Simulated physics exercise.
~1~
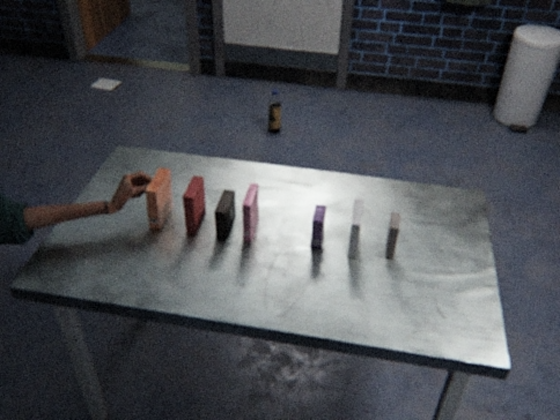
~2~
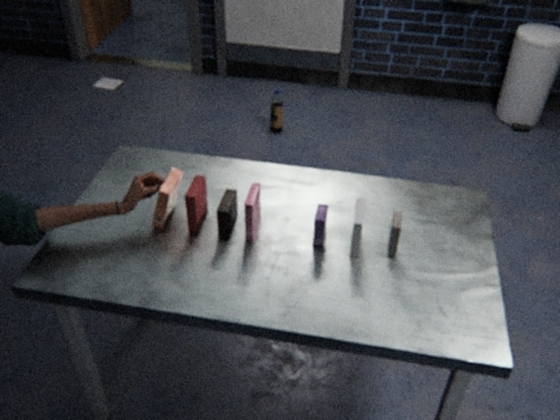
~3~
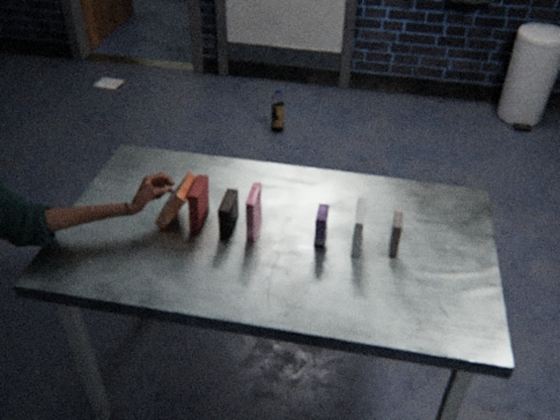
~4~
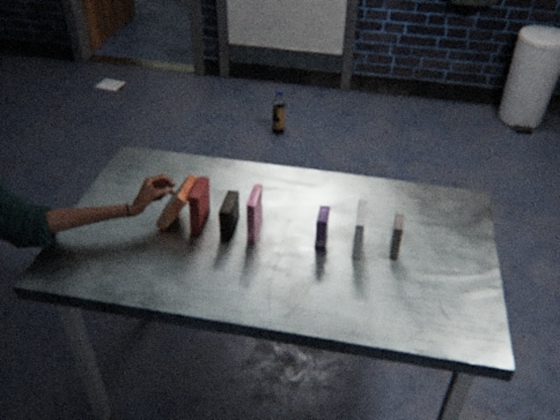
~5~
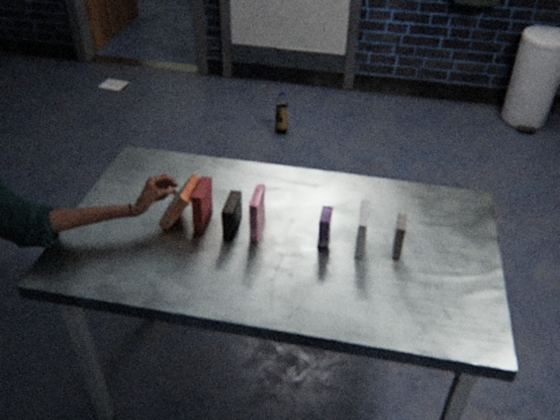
A hand tips an orange packet rightward until it leans against the red board, the rest of the tabletop row staying upright.
